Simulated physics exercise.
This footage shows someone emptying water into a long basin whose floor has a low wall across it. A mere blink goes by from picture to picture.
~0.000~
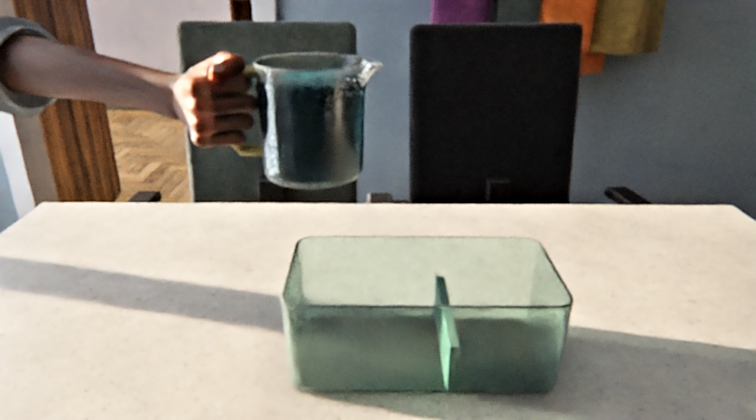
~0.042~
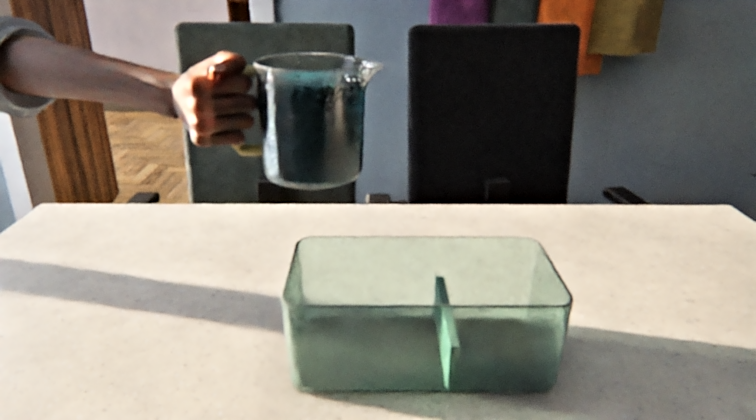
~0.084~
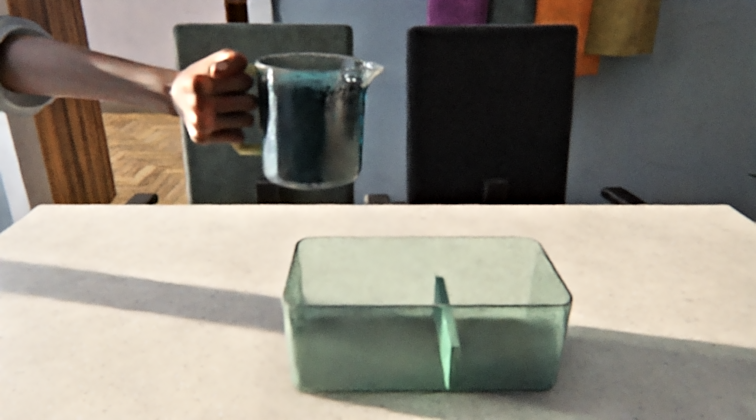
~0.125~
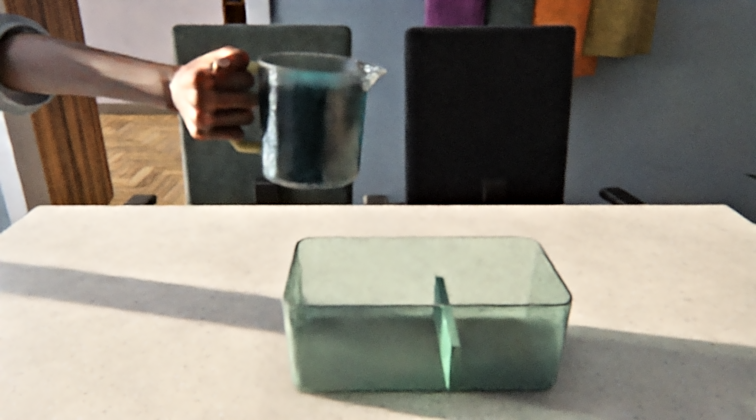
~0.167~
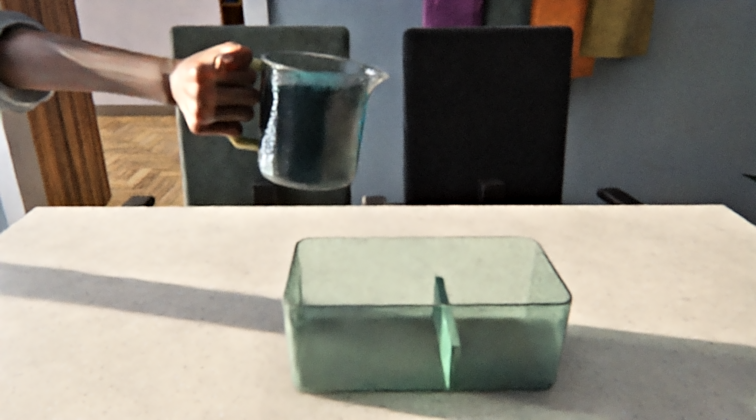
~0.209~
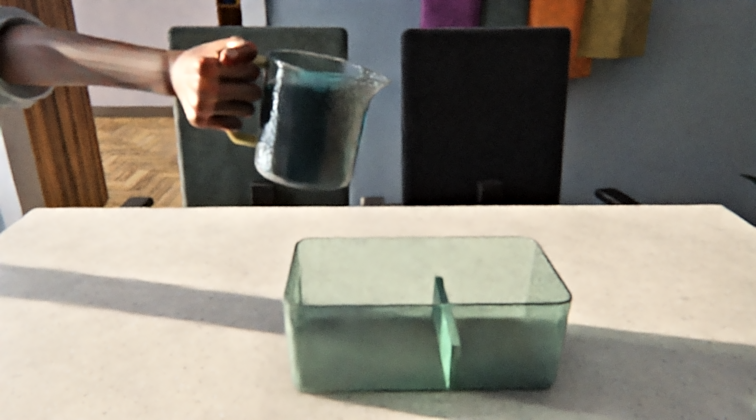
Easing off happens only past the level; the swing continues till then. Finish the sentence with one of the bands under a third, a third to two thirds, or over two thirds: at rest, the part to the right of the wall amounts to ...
At rest, the part to the right of the wall amounts to a third to two thirds.
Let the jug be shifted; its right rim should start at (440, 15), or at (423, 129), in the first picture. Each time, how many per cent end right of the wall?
It comes to about 80 %, followed by about 75 %.
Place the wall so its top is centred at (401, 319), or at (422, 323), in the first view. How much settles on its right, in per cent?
Roughly 95 per cent first and roughly 80 per cent second.
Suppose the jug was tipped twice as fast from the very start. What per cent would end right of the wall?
It comes to about 30 per cent.
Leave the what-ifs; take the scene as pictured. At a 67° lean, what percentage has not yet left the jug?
Roughly 80 %.
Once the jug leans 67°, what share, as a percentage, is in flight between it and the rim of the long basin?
It's close to 20 per cent.
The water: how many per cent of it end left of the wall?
Roughly 55 %.
A moment on, the jug is tipped part way and 79 per cent is still to pour, 1 is left of the wall and 2 right of it.
Next, the jug is tipped on its side and 29 per cent is still to pour, 14 is left of the wall and 32 right of it.
Then the jug is tipped right over and 5 per cent is still to pour, 47 is left of the wall and 42 right of it.
Later the jug is tipped right over and 1 per cent is still to pour, 55 is left of the wall and 43 right of it.
Finally, 56 per cent lies left of the wall, 43 right of it and 1 outside.
